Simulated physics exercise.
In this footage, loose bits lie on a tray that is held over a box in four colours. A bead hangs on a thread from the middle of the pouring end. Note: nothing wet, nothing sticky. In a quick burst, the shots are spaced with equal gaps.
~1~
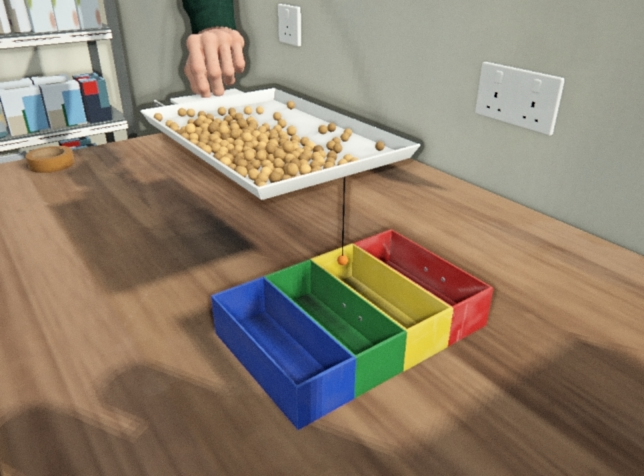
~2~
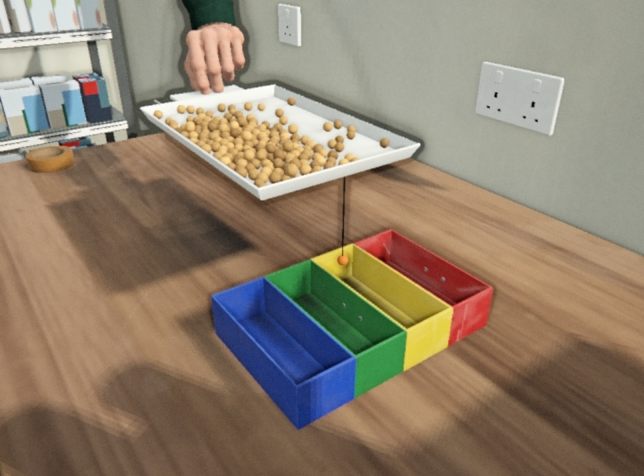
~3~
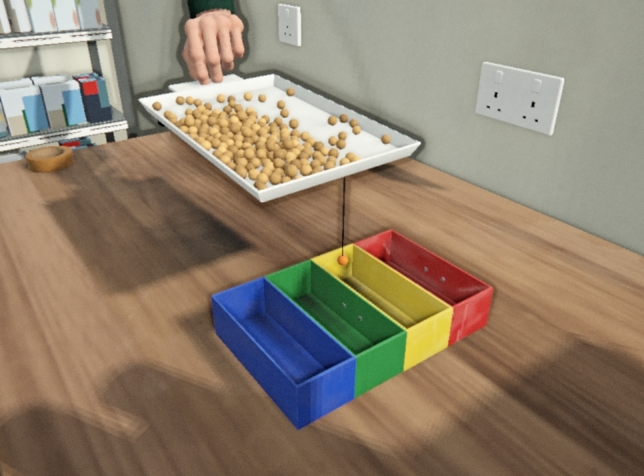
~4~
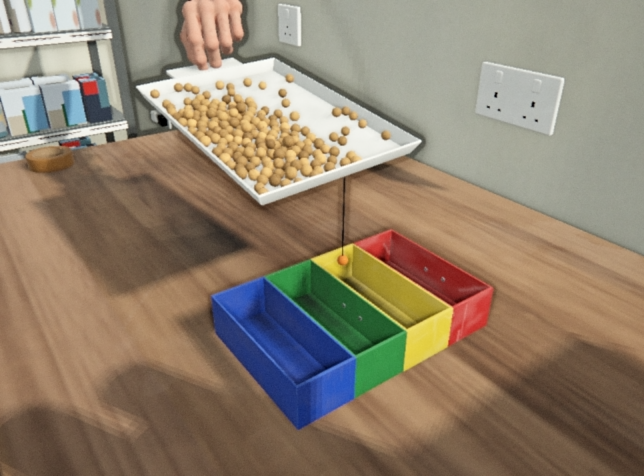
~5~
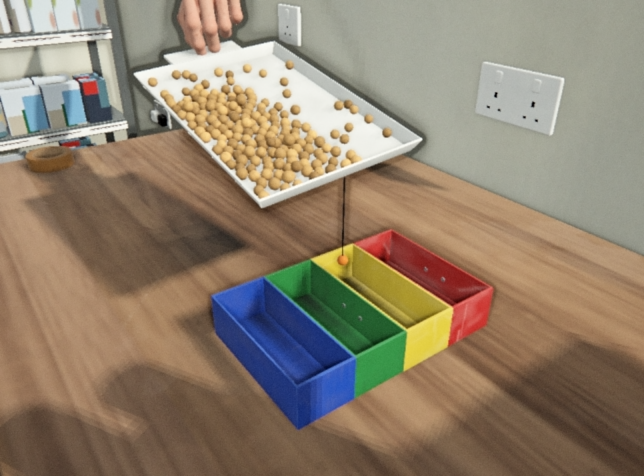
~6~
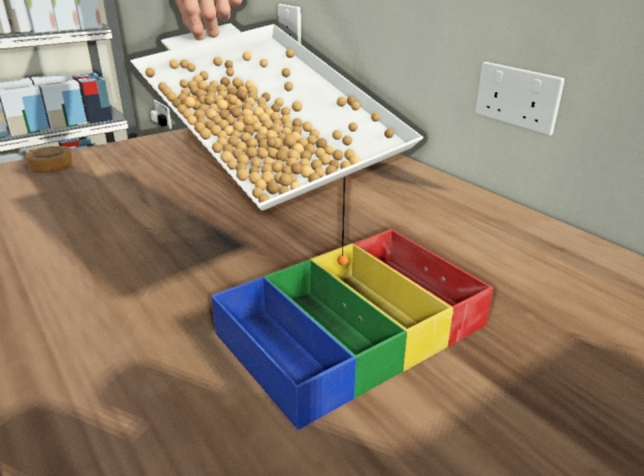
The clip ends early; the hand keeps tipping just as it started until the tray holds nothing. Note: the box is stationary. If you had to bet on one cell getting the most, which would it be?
I would bet on the blue one.
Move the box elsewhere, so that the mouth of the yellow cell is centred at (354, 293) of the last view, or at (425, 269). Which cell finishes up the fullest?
You'd see the green cell win the first time and blue win the second.
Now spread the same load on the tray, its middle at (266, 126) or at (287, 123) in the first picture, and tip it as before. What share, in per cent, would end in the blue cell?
First about 60, then 60 per cent.
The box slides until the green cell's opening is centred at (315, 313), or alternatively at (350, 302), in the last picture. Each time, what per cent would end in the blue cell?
About 50 per cent, then about 60 per cent.
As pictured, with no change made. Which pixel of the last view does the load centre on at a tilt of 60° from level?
I'd mark the middle close to (287, 210).
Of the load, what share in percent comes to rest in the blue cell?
That part is close to 60 percent of the load.
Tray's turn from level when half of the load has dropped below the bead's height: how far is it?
The tilt is near 70° by then.
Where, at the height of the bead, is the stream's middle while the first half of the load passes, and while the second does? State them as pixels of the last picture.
Around (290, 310) at first; around (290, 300) after that.
Just after the last frame, tray tipped steeply; roughly half on the tray; about a tenth in the blue cell; about a tenth in the green cell; just a few in the yellow cell; roughly a quarter falling or outside the box.
A moment on, tray tipped right over; roughly two thirds in the blue cell; roughly a quarter in the green cell; just a few in the yellow cell; just a few in the red cell; about a tenth falling or outside the box.
Further on, tray tipped past a quarter turn; roughly two thirds in the blue cell; roughly a quarter in the green cell; just a few in the yellow cell; just a few in the red cell; about a tenth falling or outside the box.
When it is over, tray tipped past a quarter turn; roughly two thirds in the blue cell; roughly a quarter in the green cell; just a few in the yellow cell; just a few in the red cell; about a tenth outside the box.
